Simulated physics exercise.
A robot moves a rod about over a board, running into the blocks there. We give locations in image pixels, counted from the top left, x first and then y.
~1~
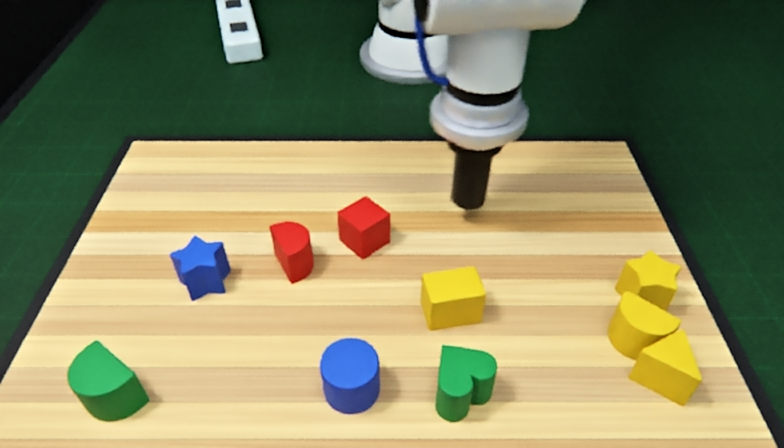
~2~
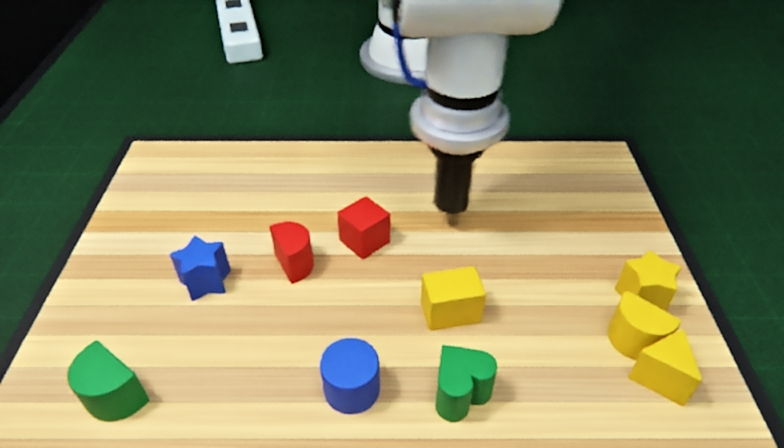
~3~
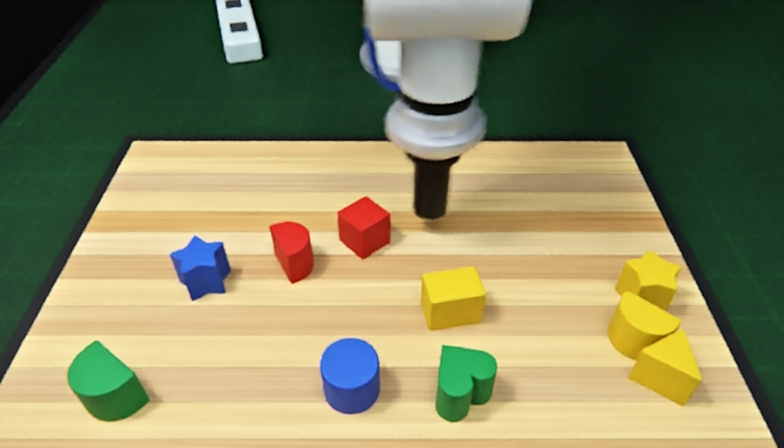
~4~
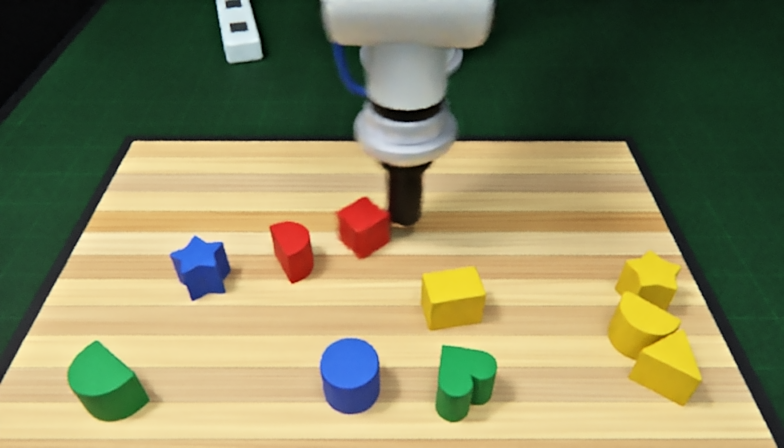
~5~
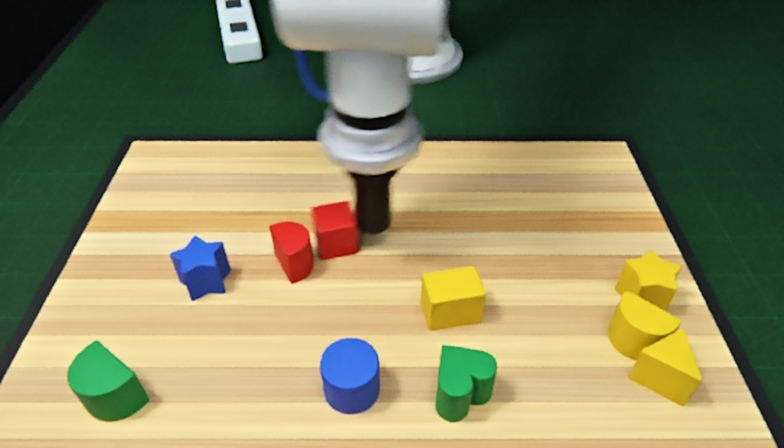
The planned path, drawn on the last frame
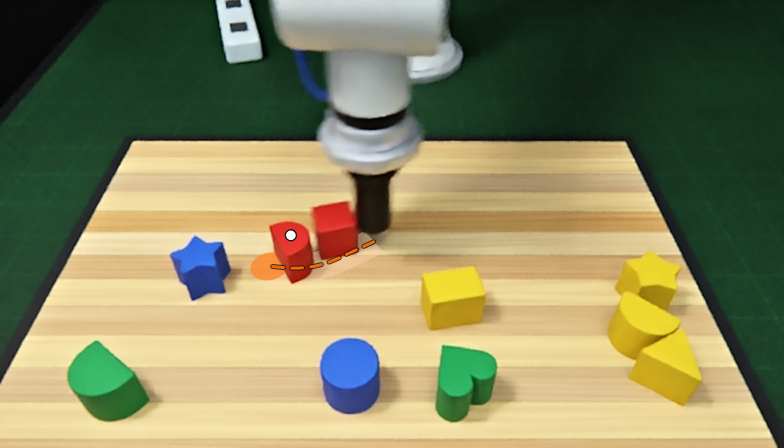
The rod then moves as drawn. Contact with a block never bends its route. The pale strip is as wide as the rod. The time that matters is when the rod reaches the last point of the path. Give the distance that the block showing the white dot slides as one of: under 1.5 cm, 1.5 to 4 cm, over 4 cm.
That one ends up more than 4 cm from where it is now.
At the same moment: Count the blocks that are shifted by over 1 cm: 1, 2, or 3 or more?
Three or more will move.
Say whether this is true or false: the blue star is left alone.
The statement is incorrect.
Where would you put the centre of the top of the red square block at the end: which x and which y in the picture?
Around (257, 212).
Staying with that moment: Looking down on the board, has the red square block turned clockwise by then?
That would be a yes.
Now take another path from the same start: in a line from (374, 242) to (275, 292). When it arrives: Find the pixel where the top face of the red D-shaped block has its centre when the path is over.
It comes to (239, 245).
Drawn move, from (374, 242) through (342, 256) and (307, 267) to (269, 266); the dot is on the red D-shaped block.
What follows on the original path. One third of the way, rod at (340, 238); red D-shaped block at (261, 240), turned 25° anticlockwise; red square block at (302, 222), turned 35° clockwise.
Two thirds of the way, rod at (303, 249); red D-shaped block at (246, 243), turned 60° anticlockwise; red square block at (276, 220), turned 60° clockwise.
At the end, rod at (265, 248); blue star at (172, 256), turned 20° anticlockwise; red D-shaped block at (219, 242), turned 65° anticlockwise; red square block at (257, 212), turned 85° clockwise.
